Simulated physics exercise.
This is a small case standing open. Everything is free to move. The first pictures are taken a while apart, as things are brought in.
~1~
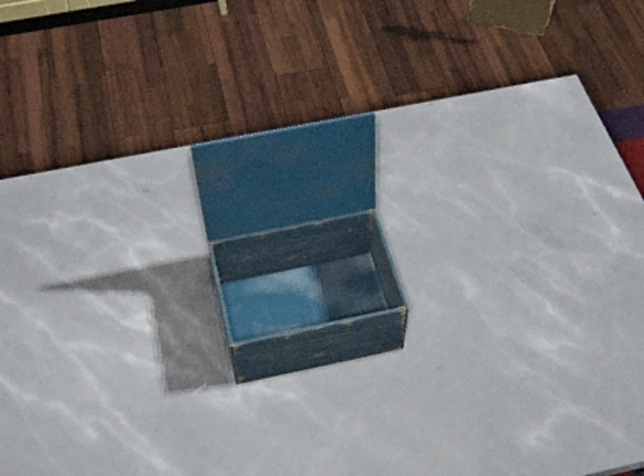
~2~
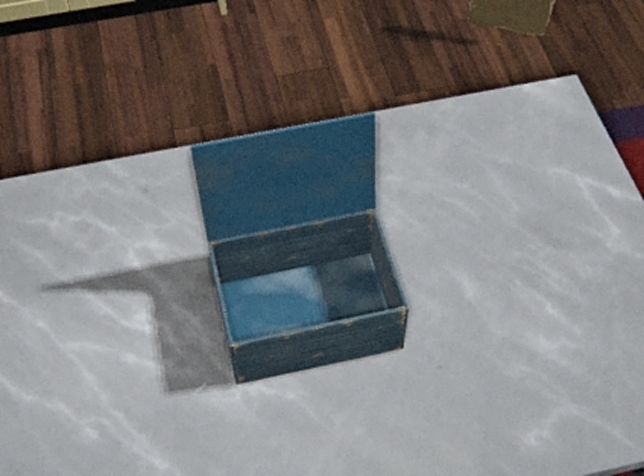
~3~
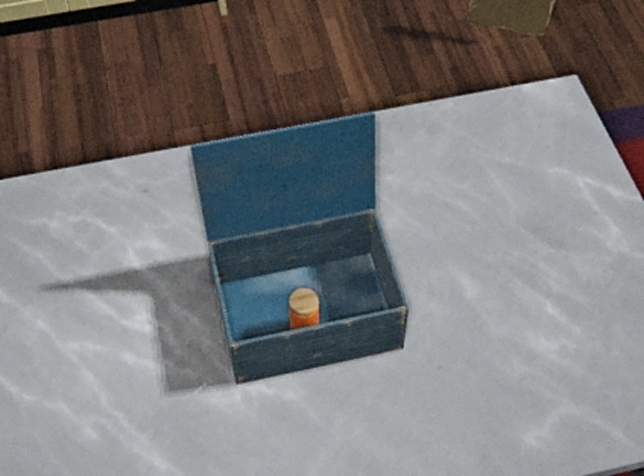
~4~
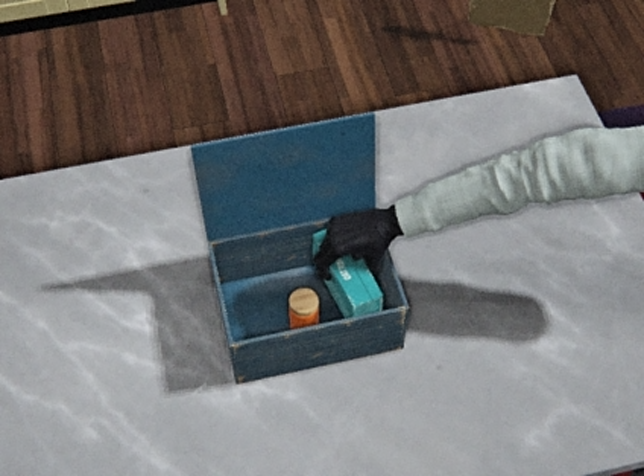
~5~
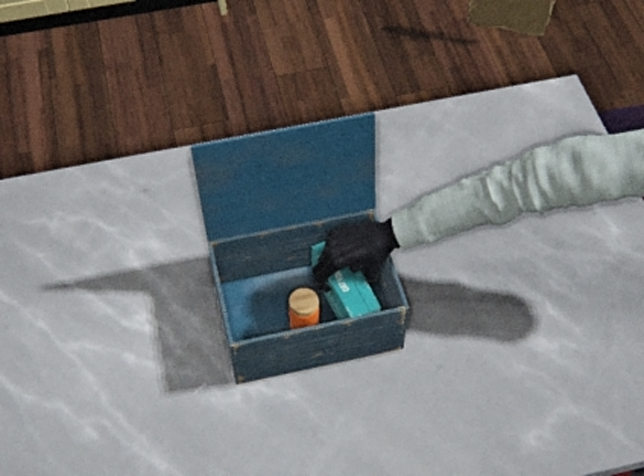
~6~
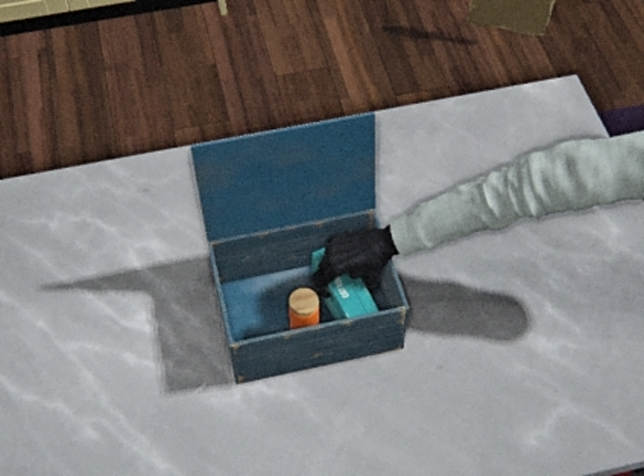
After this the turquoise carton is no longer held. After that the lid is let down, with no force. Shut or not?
The lid closes.
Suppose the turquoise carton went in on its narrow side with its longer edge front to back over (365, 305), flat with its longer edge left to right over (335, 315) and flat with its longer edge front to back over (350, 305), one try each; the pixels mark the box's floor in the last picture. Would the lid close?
First try: It shuts flat; second try: It sits on the rim; third try: It shuts flat.
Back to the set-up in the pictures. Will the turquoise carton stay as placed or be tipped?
The turquoise carton keeps its pose.
Then, 1.40 s on from there, lid 78° above the rim.
Then, 1.70 s on from there, lid 48° above the rim.
Then, 1.90 s on from there, lid 16° above the rim.
In the end, lid shut; both unmoved. At the end, from the last picture's camera, turquoise carton near (345, 295).
